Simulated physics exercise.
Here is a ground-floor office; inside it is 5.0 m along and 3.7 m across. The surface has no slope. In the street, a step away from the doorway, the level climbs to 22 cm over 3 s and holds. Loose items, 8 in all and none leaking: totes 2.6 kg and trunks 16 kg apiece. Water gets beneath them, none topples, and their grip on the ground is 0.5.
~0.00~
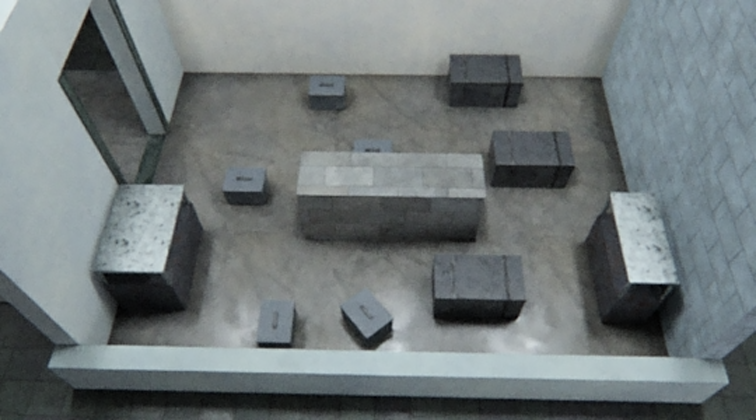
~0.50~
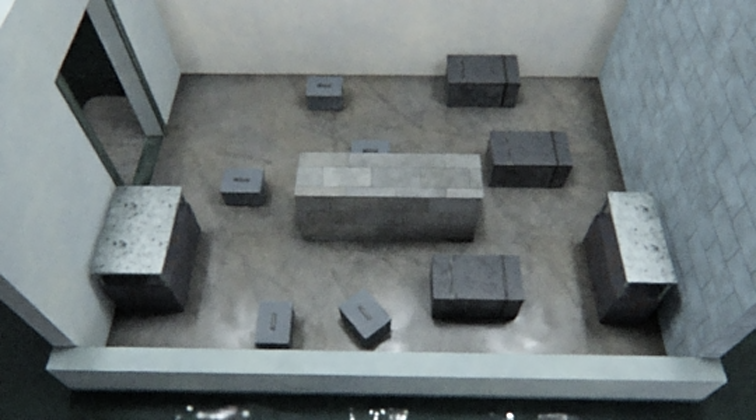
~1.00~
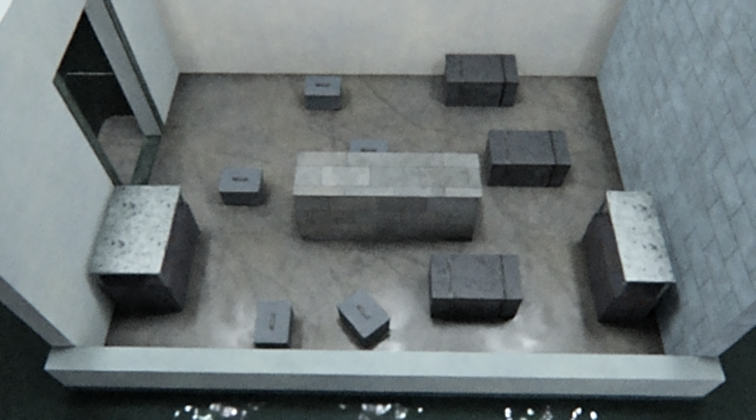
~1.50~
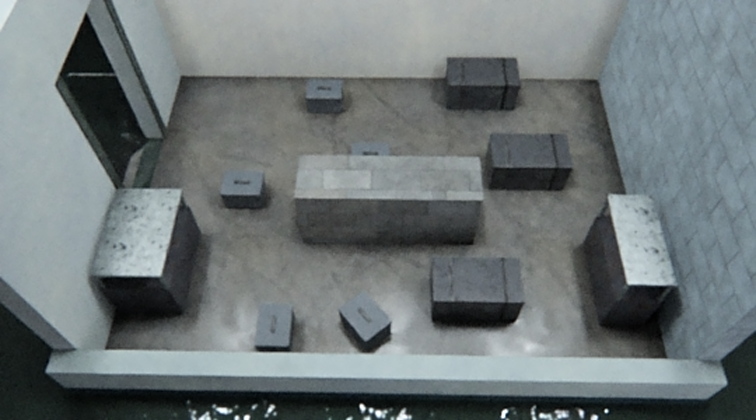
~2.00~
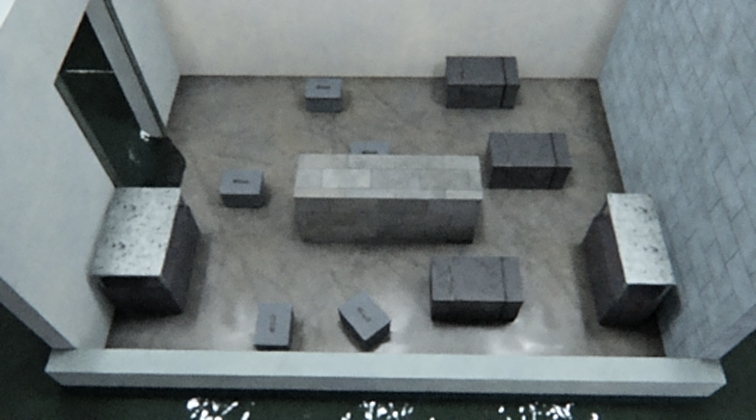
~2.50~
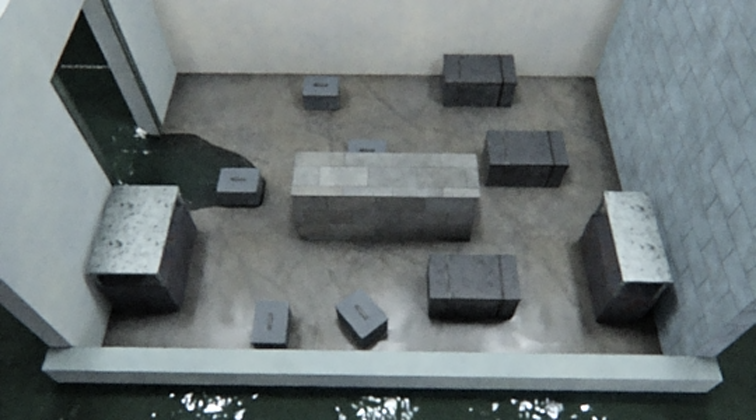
Dark water rises outside a low front wall, fills the doorway at left, then spreads in a small patch across the gray floor toward a nearby box, while the boxes and large blocks inside the room stay in place.
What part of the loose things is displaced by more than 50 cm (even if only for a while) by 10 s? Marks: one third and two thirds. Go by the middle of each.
That comes to two thirds or above.
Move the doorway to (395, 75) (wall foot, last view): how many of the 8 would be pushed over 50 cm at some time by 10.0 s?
In that case 6 of them.
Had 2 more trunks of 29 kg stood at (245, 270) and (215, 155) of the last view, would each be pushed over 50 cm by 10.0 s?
In turn: Less, past it.
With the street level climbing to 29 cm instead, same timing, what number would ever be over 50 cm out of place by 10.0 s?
Then 8.
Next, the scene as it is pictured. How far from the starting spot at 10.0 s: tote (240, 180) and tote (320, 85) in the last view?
In that order: 300 cm, 250 cm.
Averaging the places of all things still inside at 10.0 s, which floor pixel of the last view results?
Near (498, 228).
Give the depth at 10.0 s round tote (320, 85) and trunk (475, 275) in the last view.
About 12 and 6 cm.
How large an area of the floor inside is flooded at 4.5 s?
Roughly 9.0 m2.
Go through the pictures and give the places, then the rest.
A tote at (366, 312) rests on the ground; a tote at (373, 151), on the bottom; 0.0 m2 under water; 0 of 8 have shifted, in the first picture.
A tote at (365, 313) rests on the ground; a tote at (370, 151) rests on the ground; water covers 0.0 m2; 0 of 8 have shifted, in the second picture.
A tote at (364, 312), on the bottom; a tote at (369, 151) rests on the ground; water covers 0.0 m2; 0 of 8 have shifted, in the third picture.
A tote at (365, 315), on the bottom; a tote at (370, 154), on the bottom; 0.0 m2 under water; 0 of 8 have shifted, in the fourth picture.
A tote at (364, 314) rests on the ground; a tote at (370, 153), on the bottom; 0.2 m2 under water; 0 of 8 have shifted, in the fifth picture.
A tote at (362, 312) rests on the ground; a tote at (367, 151), on the bottom; water covers 0.9 m2; 0 of 8 have shifted, in the sixth picture.
After 3.5 s 0 of 8 are over 50 cm from their spots; 1 afloat.
After 4.5 s 2 of 8 are over 50 cm from their spots; 2 afloat.
After 7.0 s 6 of 8 are over 50 cm from their spots; 6 afloat.
After 10.0 s 7 of 8 are over 50 cm from their spots, and 7 have been at some point; 8 afloat.
